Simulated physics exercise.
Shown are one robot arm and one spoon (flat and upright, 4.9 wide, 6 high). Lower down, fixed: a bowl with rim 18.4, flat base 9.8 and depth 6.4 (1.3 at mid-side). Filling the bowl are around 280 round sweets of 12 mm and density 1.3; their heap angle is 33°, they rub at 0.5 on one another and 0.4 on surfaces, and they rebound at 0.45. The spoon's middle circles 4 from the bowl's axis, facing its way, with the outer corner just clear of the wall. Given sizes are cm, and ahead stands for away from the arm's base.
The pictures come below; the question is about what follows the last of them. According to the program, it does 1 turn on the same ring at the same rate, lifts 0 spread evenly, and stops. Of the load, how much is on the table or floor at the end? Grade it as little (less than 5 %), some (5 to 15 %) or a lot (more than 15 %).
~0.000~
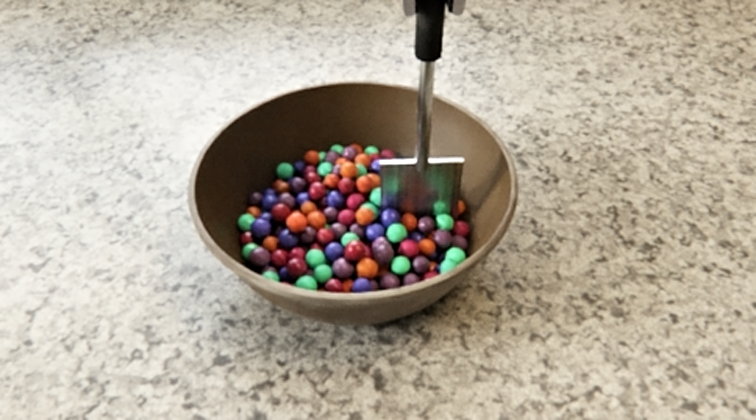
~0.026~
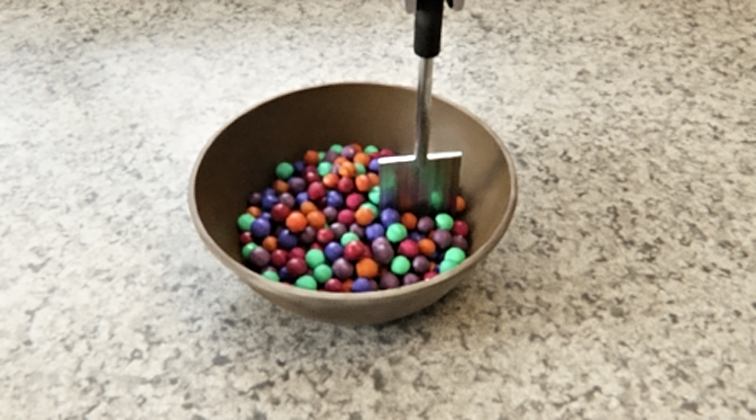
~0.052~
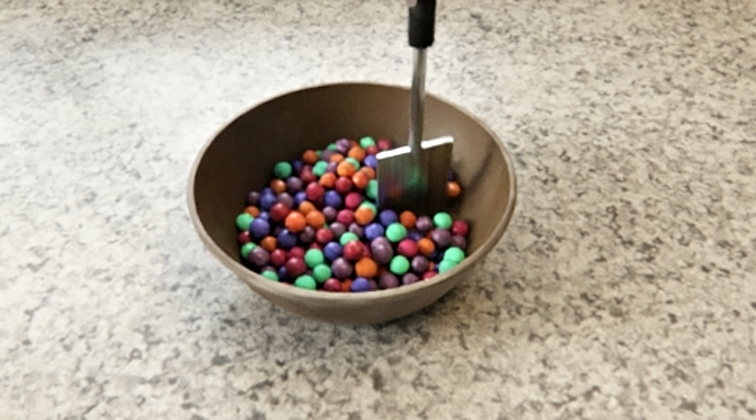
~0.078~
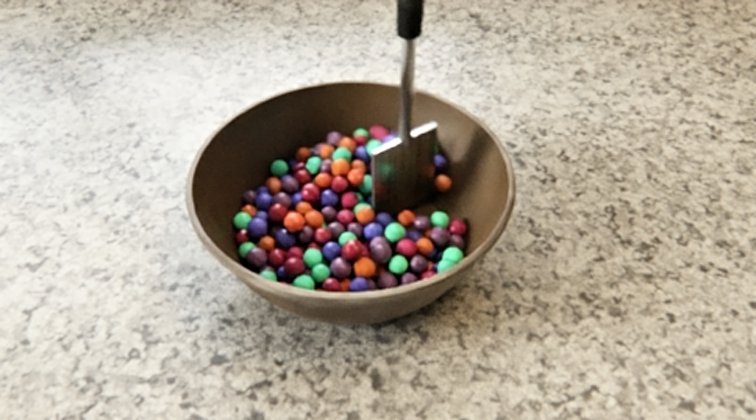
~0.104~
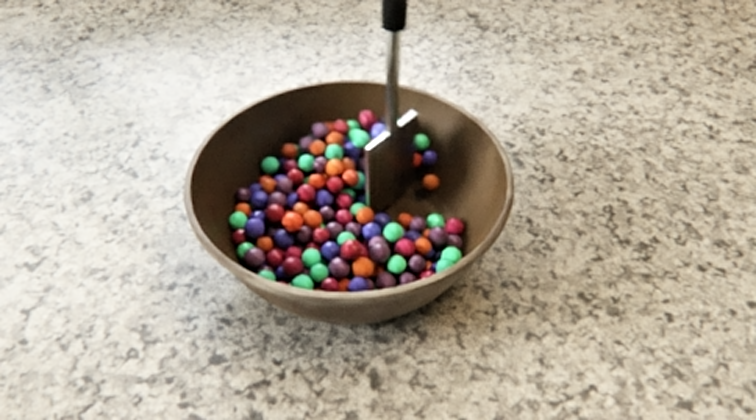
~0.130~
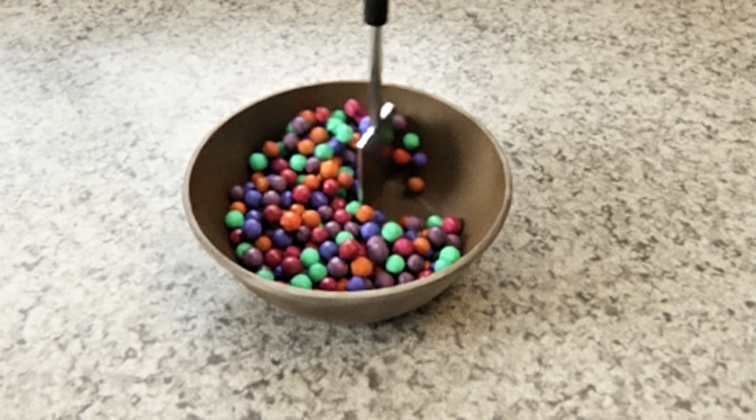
Grade: Some, 5 to 15 %.
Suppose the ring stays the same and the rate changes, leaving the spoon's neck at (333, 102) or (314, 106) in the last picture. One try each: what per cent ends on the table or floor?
Well, about 30 percent the first time and about 35 percent the second.
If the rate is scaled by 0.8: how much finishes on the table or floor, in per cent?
I'd say about 5 %.
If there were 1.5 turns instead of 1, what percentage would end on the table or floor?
Roughly 15 per cent.
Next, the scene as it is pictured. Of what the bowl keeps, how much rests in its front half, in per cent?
30 %.
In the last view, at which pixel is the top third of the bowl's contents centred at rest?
Near (390, 156).
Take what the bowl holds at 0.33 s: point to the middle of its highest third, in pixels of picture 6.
The upper third is centred close to (252, 231).
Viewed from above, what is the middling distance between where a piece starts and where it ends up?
I'd estimate close to 9 cm.
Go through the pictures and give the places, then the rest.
The spoon neck at (423, 141), 0° round; upper third of the load around (349, 216), from x 245 to 460, top at y 155; 277 in the bowl, in the first frame.
The spoon neck at (422, 137), 5° round; upper third of the load around (349, 214), from x 245 to 460, top at y 150, in the second frame.
The spoon neck at (416, 127), 18° round; upper third of the load around (352, 206), from x 245 to 460, top at y 145, in the third frame.
The spoon neck at (406, 117), 33° round; upper third of the load around (347, 187), from x 245 to 455, top at y 135, in the fourth frame.
The spoon neck at (392, 110), 48° round; upper third of the load around (341, 181), from x 240 to 455, top at y 120, in the fifth frame.
The spoon neck at (376, 104), 63° round; upper third of the load around (322, 171), from x 235 to 450, top at y 110; 277 in the bowl, in the sixth frame.
After 0.33 s, 177° round, highest piece 9 above the table; 274 in the bowl, 3 in flight or on the tool.
After 0.53 s, 291° round, highest piece 9 above the table; 262 in the bowl, 11 on the table or floor, 4 in flight or on the tool.
After 0.82 s, 0° round, highest piece 6 above the table; 251 in the bowl, 26 on the table or floor.
After 1.52 s, 0° round, highest piece 6 above the table; 251 in the bowl, 26 on the table or floor.
In the end, 251 in the bowl, 26 on the table or floor. That is 9 % on the table or floor.
